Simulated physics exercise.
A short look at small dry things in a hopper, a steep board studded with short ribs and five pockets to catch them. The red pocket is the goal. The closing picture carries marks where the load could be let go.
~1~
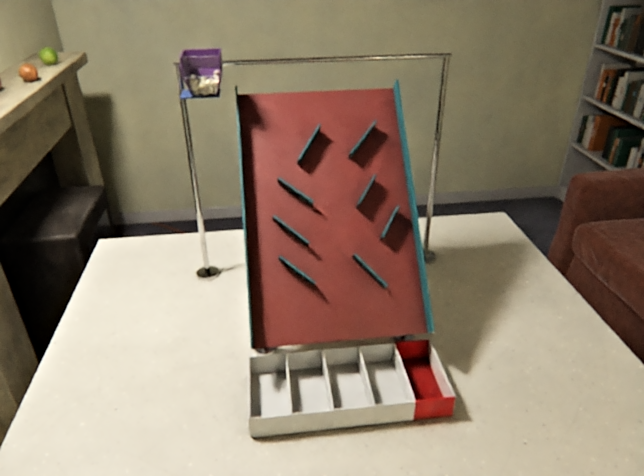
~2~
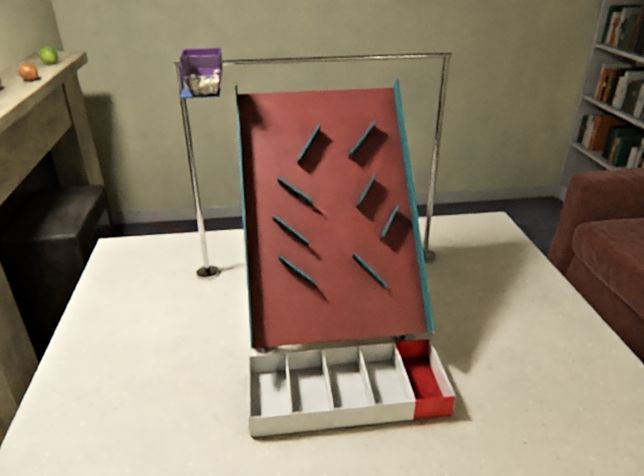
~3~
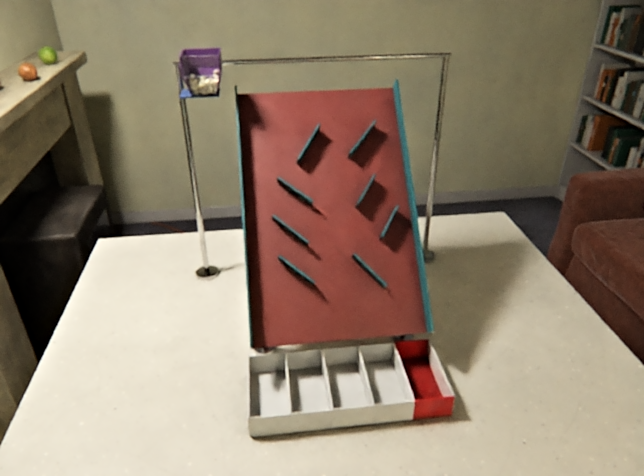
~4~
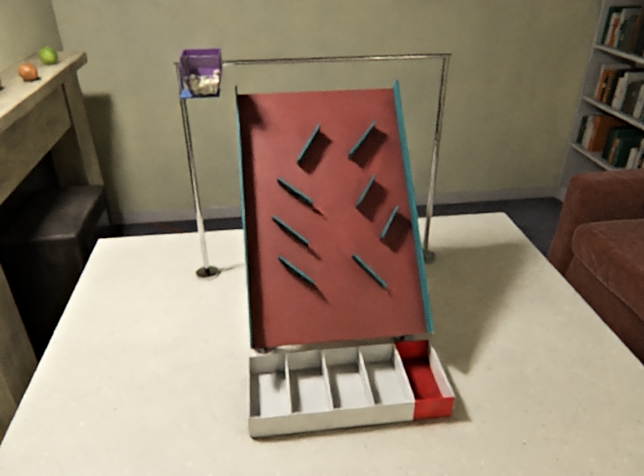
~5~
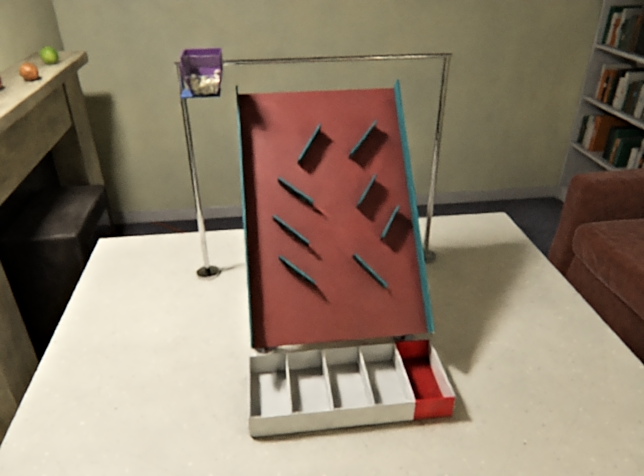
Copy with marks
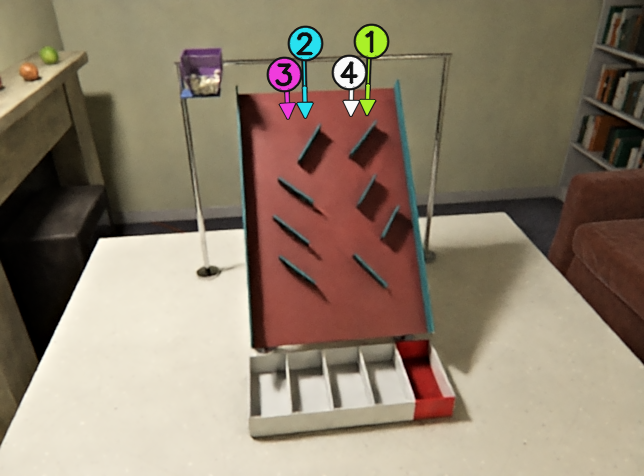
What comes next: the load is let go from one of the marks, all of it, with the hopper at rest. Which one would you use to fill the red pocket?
It is 1.
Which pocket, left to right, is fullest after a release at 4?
It is the third one.
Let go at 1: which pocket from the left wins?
The third from the left.
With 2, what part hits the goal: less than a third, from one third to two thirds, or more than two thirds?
Mark 2 gives less than a third.
On the marked copy, mark 1 meets the board at (367, 109); mark 2 meets the board at (305, 112); mark 3 meets the board at (287, 113); mark 4 meets the board at (351, 110).
For mark 1, about a third in the red pocket, about two thirds in other pockets.
For mark 2, a small part in the red pocket, nearly all in other pockets.
For mark 3, a small part in the red pocket, most in other pockets, a stray few outside the box.
For mark 4, a stray few in the red pocket, nearly all in other pockets.
